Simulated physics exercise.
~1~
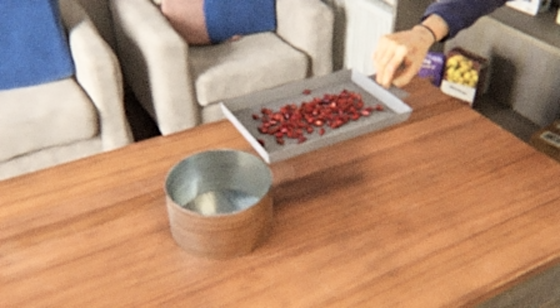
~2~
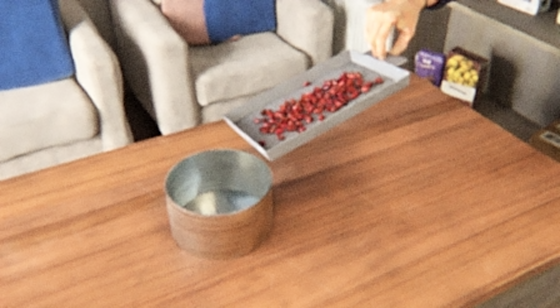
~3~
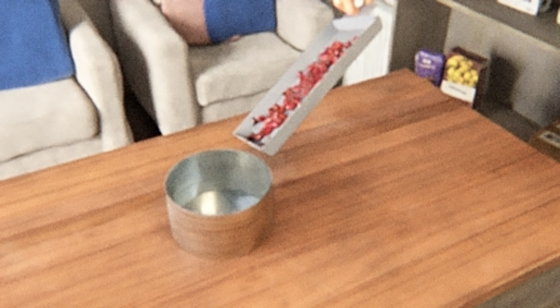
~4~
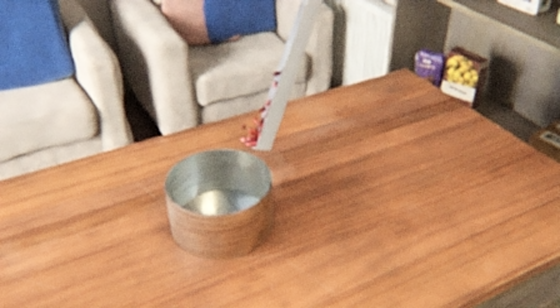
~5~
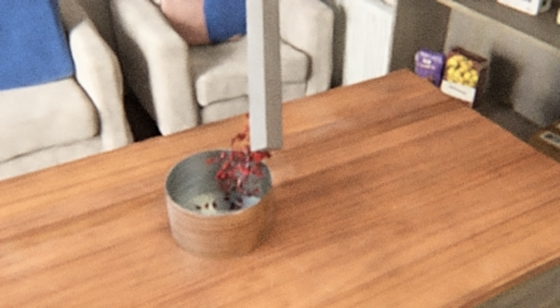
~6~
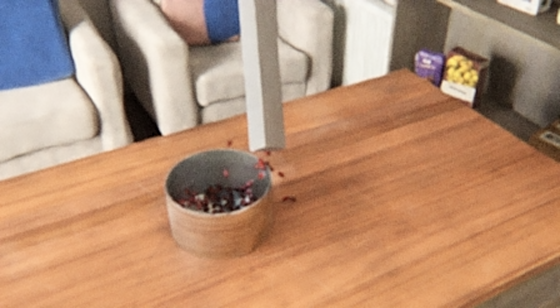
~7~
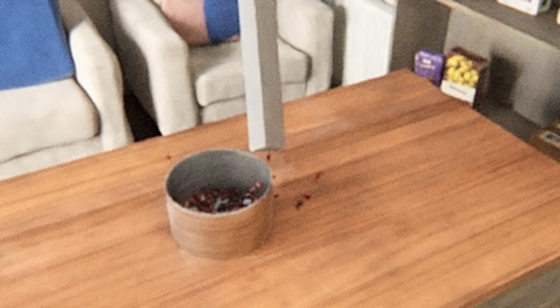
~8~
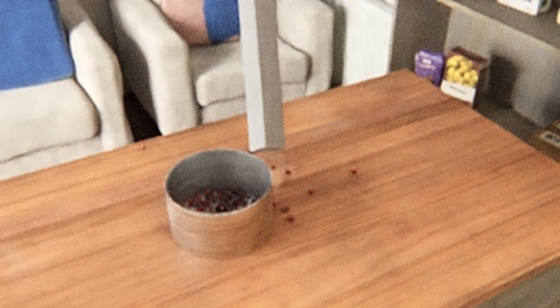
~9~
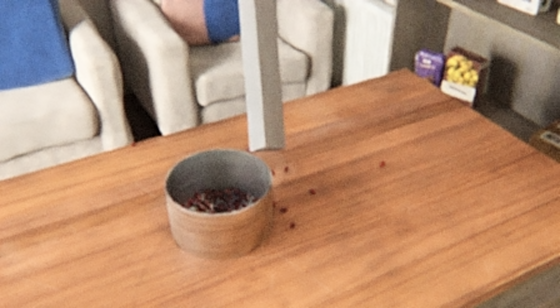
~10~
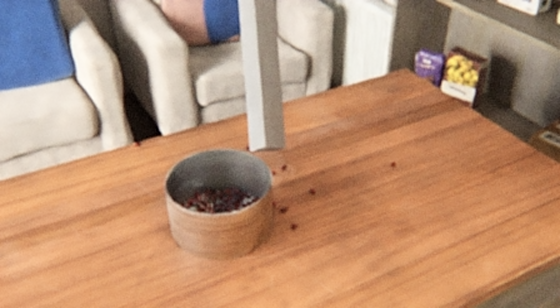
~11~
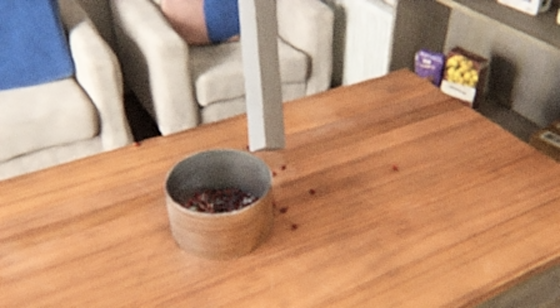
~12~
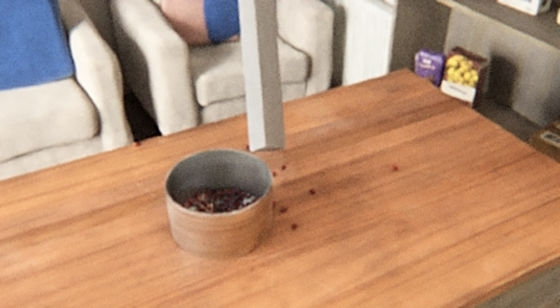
A hand-held tray tipping steeply over a wooden table, pouring red beans into a round metal pot, a few scattering beside it.
